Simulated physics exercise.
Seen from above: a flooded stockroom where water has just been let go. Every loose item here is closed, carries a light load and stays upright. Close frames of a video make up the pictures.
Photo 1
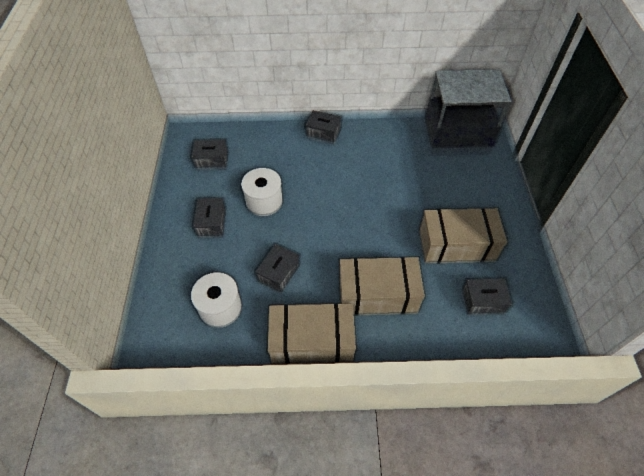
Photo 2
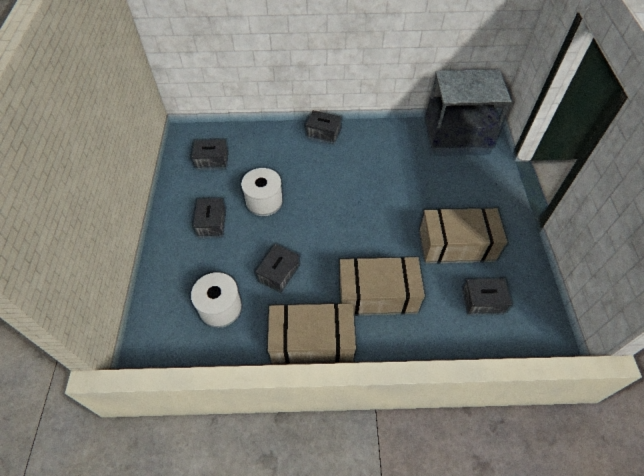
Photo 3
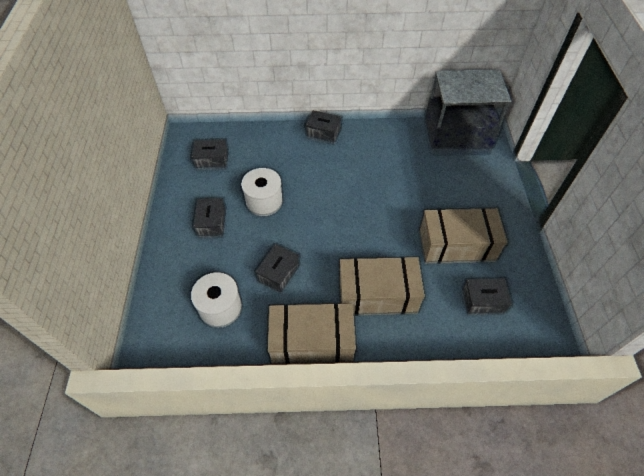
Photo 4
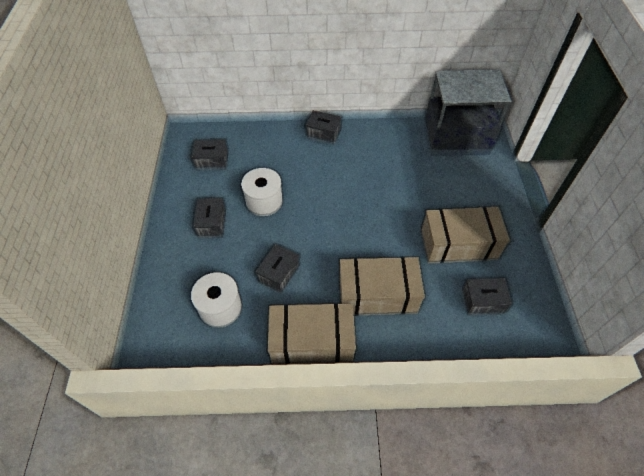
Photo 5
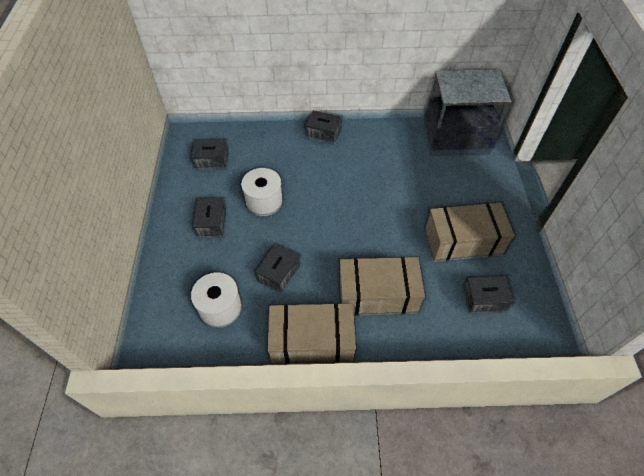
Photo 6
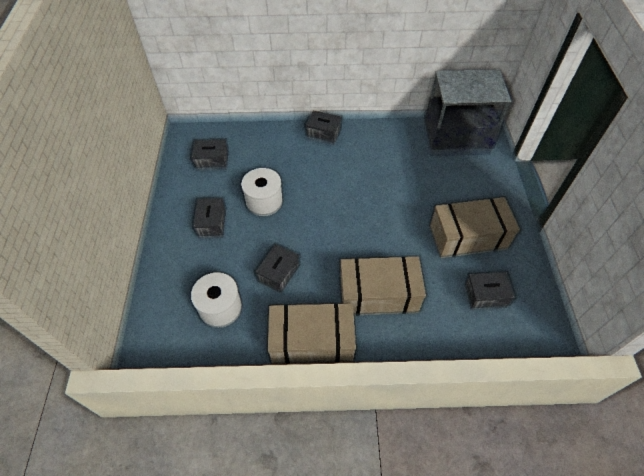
A tan strapped box on the right side of a blue-floored room drifted slightly up and to the right, turning a little, then a small dark box just below it nudged slightly, while everything else stayed put.
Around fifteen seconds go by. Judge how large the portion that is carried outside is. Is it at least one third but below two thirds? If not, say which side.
What's gone ends up smaller than a third of the lot.
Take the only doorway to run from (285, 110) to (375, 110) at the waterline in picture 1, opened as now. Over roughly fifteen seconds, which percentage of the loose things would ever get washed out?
Result: Close to 40 %.
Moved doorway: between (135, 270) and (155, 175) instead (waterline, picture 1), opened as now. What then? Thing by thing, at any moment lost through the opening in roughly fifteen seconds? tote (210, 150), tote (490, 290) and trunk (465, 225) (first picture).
Taken in turn, the first item is flushed away, the second is held back and the last is held back.
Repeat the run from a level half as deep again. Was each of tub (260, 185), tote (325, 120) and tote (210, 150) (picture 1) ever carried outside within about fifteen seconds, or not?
In the order given: Never lost, never lost and never lost.
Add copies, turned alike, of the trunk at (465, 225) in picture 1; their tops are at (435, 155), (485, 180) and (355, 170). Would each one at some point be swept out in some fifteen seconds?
Outcomes in turn are expelled, expelled, expelled.
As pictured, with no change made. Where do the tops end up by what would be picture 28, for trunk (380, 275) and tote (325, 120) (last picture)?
Approximately (478, 243) for one, (390, 122) for the other.
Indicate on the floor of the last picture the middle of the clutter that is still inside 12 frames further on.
(337, 239).
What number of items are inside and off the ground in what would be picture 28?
8 in total.
A moment on, 0 of 10 are out; 10 afloat.
Next, 1 of 10 are out; 9 afloat.
Later, 2 of 10 are out; 8 afloat.
In the end, 2 of 10 are out; 8 afloat.
